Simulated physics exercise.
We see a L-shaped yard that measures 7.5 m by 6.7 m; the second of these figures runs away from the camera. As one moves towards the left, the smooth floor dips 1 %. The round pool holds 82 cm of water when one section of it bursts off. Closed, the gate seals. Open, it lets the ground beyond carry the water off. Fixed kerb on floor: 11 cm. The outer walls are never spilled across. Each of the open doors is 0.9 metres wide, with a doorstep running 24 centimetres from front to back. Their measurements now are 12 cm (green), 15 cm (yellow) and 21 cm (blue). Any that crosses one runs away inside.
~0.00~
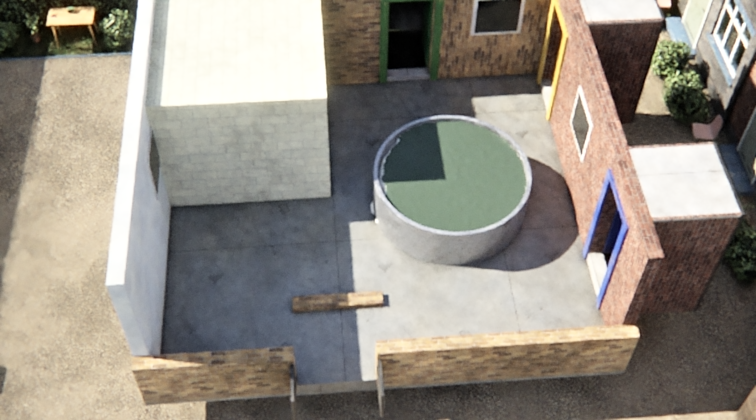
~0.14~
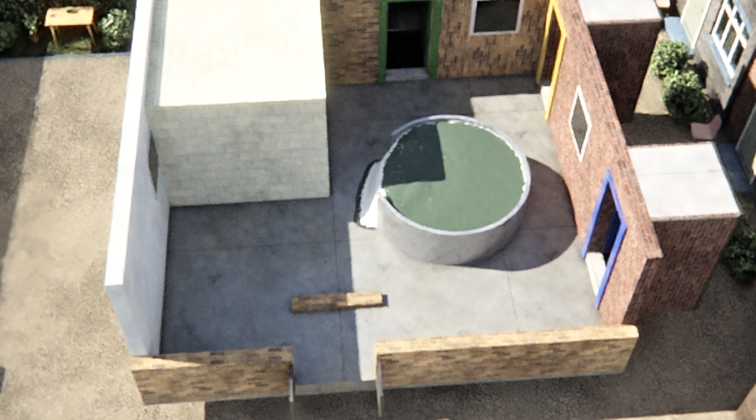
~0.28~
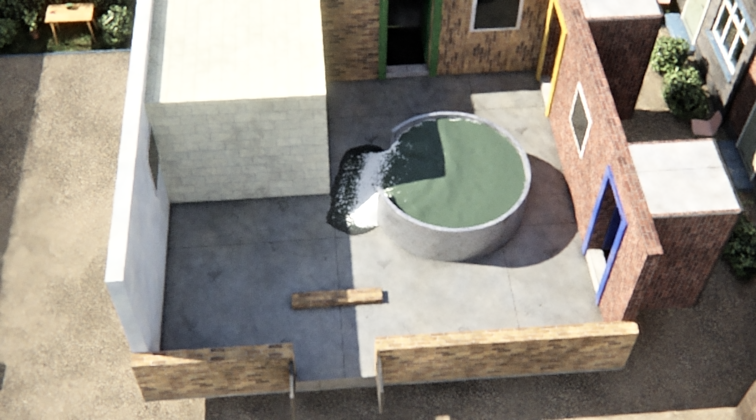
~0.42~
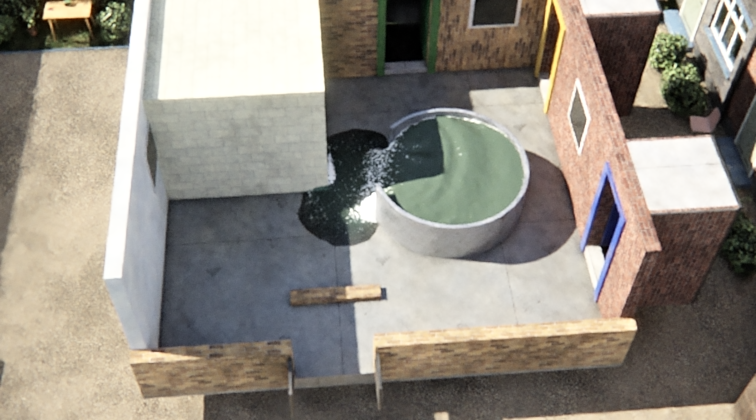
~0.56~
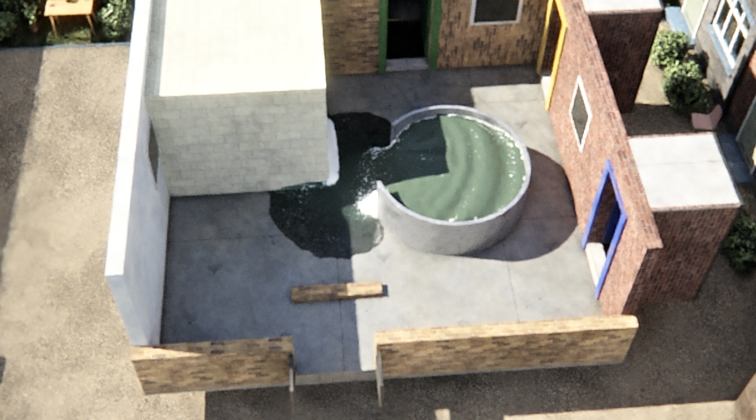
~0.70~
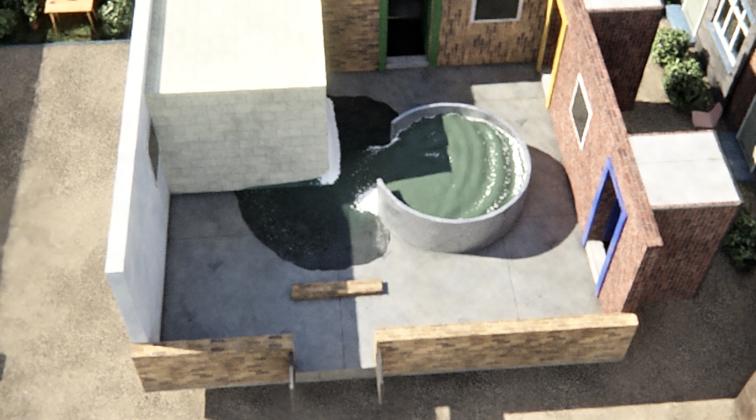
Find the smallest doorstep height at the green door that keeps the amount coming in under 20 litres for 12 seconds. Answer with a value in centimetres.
The smallest height is about 18 cm.
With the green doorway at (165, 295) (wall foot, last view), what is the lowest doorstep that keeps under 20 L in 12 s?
It needs roughly 21 cm.
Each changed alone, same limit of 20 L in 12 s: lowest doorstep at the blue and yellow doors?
About 13.0 cm at blue and 23 cm at yellow.
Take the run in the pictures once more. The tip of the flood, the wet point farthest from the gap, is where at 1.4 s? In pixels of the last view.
Lab note: Front tip approx. at (165, 269).
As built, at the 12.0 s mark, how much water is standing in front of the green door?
You'd measure close to 11.0 cm there.
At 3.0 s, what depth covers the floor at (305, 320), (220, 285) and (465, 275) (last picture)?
Taking the spots in order: About 0, 4 and 0 centimetres.
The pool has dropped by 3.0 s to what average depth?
Near 35 cm, averaged.
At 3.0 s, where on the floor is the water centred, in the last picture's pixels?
Look at about (370, 186) in the last view.
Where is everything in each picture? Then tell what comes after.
In the first frame, the round pool at (452, 175) is whole and still, 82 cm deep; the green door at (410, 44) is dry.
In the second frame, water pours out at (377, 182) and has run 0.4 m, to (358, 220); about 9 cm deep outside, 82 cm at the back.
In the third frame, the front is at (333, 219), 0.9 m from the gap at (377, 181); 1.4 m2 of floor is wet, 82 cm left at the back.
In the fourth frame, the front is at (305, 220), 1.3 m from the gap at (376, 179); 2.8 m2 of floor is wet, 82 cm left at the back.
In the fifth frame, the front is at (276, 191), 1.9 m from the gap at (377, 176); 4.4 m2 of floor is wet, 81 cm left at the back.
In the sixth frame, water pours out at (377, 173) and has run 2.5 m, to (241, 190); about 5 cm deep outside, 75 cm at the back; the green door at (409, 31), 3.1 m from the gap, is still 1.3 m from the nearest water.
After 1.4 s water covers 30 % of the floor, deepest (65 cm) near (333, 172); 4 cm at the green door, 0 litres in over its 12 cm doorstep.
After 3.0 s water covers 55 % of the floor, deepest (42 cm) near (160, 350); 21 cm at the green door, 31 litres in over its 12 cm doorstep.
After 12.0 s water covers 100 % of the floor, deepest (16 cm) near (280, 360); 11 cm at the green door, 69 litres in over its 12 cm doorstep.
At the green door as built, the water arrived by 1.4 s and peaked near 22 cm at 2.4 s.
With a doorstep of 14.5 cm, 42 litres would have come in within the 12 s; with 19.5 cm, 13 litres. So under 20 litres takes about 18 cm.
